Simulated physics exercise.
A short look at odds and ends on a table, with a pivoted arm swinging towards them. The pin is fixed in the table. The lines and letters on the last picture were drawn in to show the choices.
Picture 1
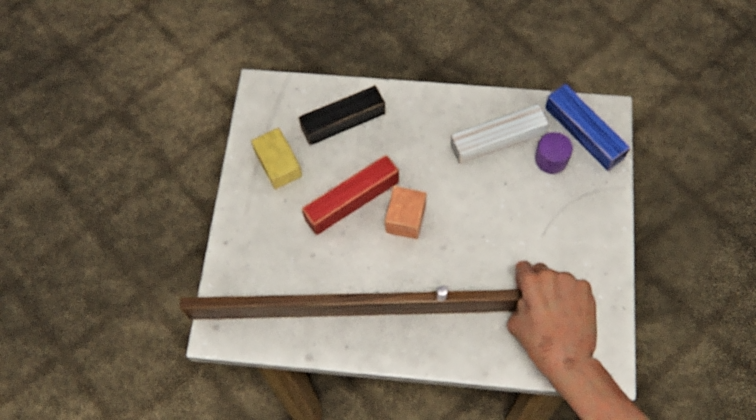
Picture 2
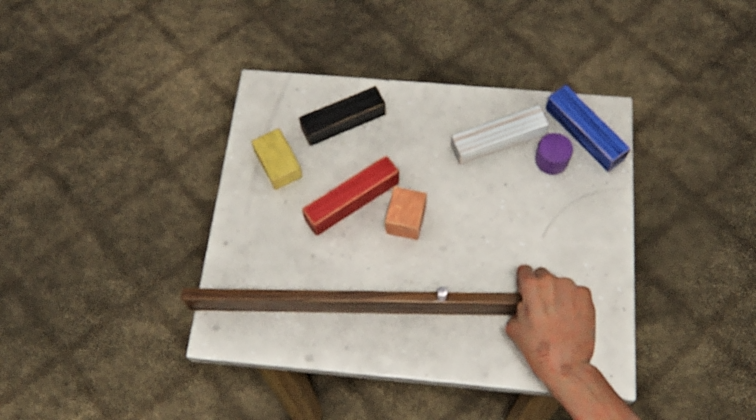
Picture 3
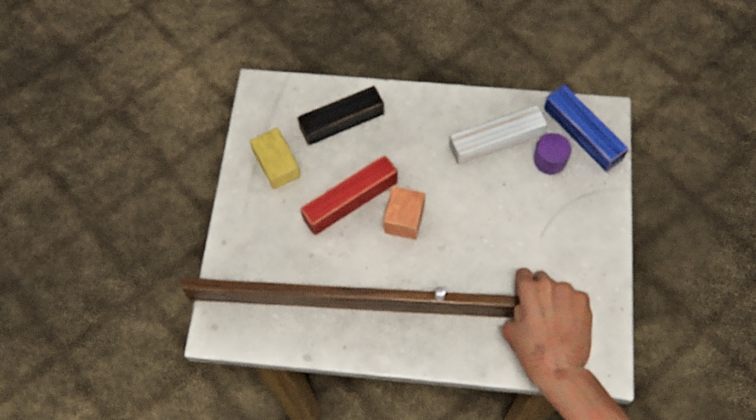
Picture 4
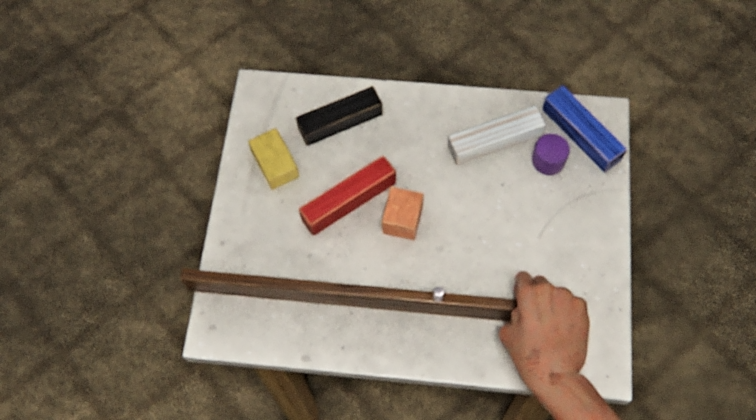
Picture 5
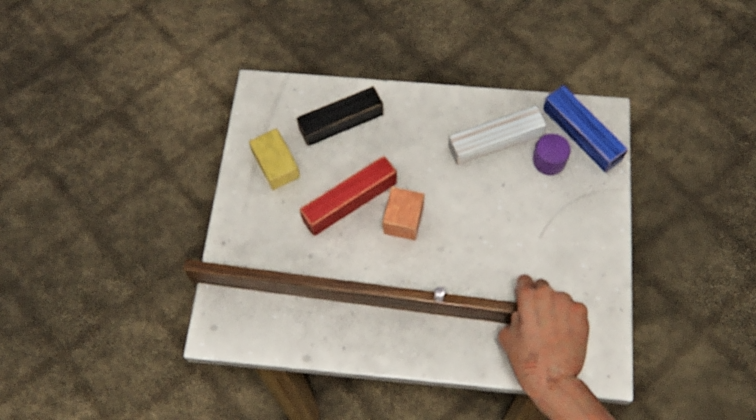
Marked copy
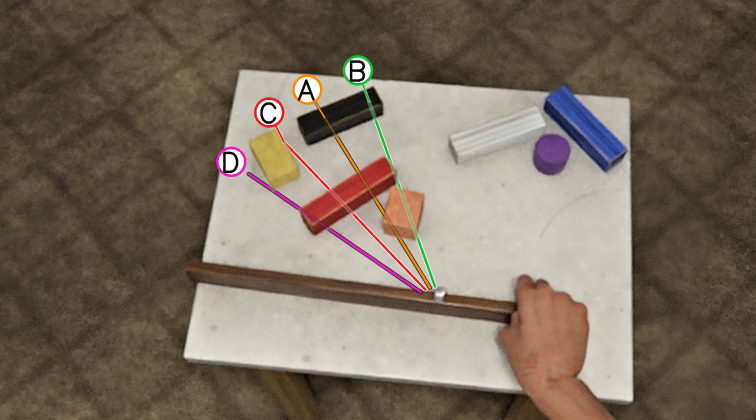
A wooden arm held by a hand at its right end pivoting slightly, its left end edging up towards colourful blocks on a pale table.
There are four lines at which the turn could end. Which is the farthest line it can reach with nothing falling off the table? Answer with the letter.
At A, and not beyond.
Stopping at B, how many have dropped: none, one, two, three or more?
In all, one.
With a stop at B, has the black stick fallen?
Yes.
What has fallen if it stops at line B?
The black stick.
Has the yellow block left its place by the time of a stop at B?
By then, yes.
On the copy, A at (375, 199); B at (400, 190); C at (352, 213); D at (332, 231).
On A. First, arm (320, 240); blue stick (584, 129); black stick (340, 116).
Then, arm (348, 207); black stick (351, 109); yellow block (298, 138).
Finally, arm (373, 191); black stick (390, 82); yellow block (343, 113); nothing has fallen.
By contrast, B drops the black stick; C is safe but short; D is safe but short.
